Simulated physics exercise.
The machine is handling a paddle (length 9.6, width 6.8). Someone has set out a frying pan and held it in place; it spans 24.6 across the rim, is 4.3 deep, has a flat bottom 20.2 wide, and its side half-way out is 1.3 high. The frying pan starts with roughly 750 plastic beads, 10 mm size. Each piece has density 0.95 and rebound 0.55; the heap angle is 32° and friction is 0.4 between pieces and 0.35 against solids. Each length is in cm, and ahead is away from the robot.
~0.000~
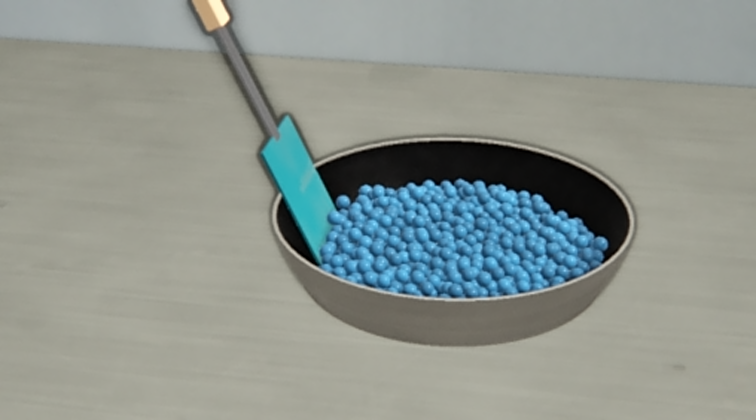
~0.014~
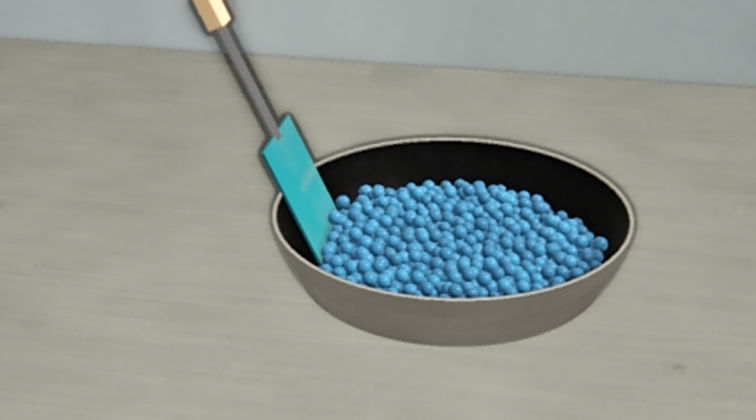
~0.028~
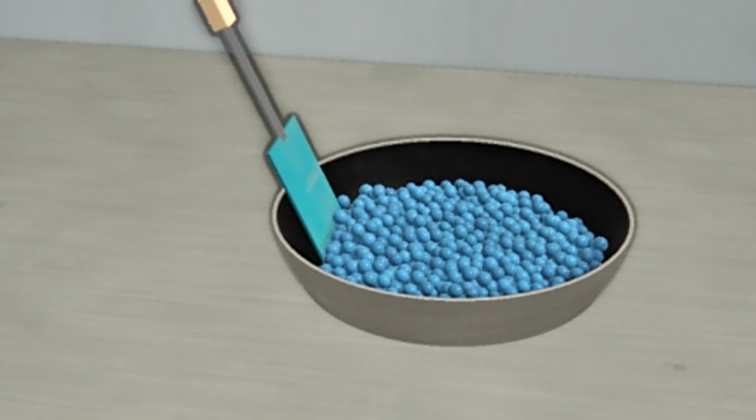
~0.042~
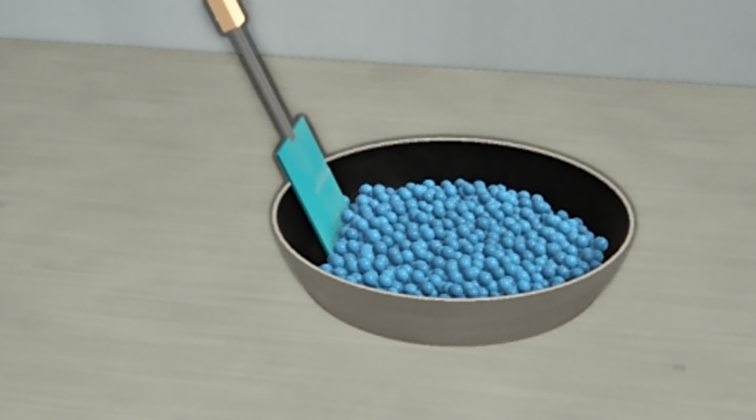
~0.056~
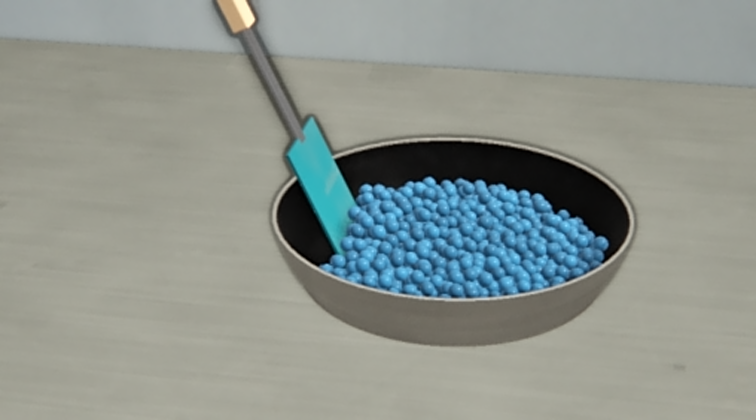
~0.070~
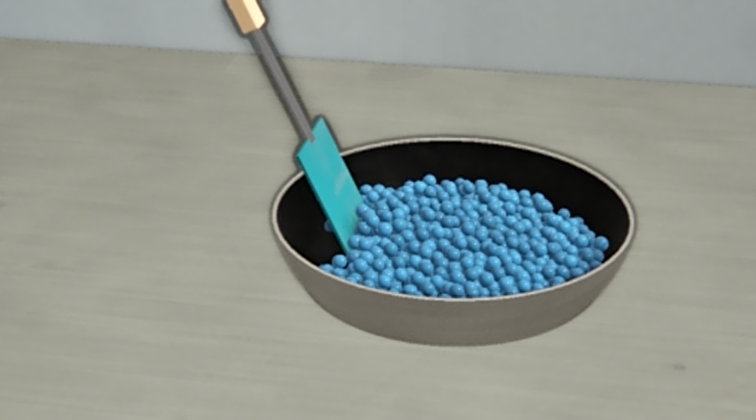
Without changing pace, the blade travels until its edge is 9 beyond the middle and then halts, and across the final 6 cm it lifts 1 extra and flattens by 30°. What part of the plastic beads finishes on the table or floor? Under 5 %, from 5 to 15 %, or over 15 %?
Under 5 %.
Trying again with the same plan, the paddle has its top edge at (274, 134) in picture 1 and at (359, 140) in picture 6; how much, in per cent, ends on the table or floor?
It comes to something like 10 %, give or take.
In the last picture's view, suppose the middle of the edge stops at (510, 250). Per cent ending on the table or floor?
Around 0 percent ends on the table or floor.
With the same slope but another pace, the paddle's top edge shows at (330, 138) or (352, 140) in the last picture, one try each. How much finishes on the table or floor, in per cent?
Respectively, some 5 and 10 per cent.
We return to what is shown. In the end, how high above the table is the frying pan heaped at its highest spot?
It reaches around 5.5 cm.
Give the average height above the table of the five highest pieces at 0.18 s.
Roughly 5 centimetres.
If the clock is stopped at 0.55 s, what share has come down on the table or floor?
Fraction noted: Close to 2 per cent.
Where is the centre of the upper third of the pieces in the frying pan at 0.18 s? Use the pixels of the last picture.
Roughly at (474, 241).
After 0.18 s, sloping 65°, highest piece 5 above the table; 748 in the frying pan.
After 0.30 s, sloping 54°, highest piece 5 above the table; 748 in the frying pan.
After 0.55 s, sloping 35°, highest piece 5 above the table; 735 in the frying pan, 11 on the table or floor, 2 on the blade or in flight.
After 1.60 s, sloping 35°, highest piece 5 above the table; 734 in the frying pan, 14 on the table or floor.
In the end, 734 in the frying pan, 14 on the table or floor. That is 2 % on the table or floor.
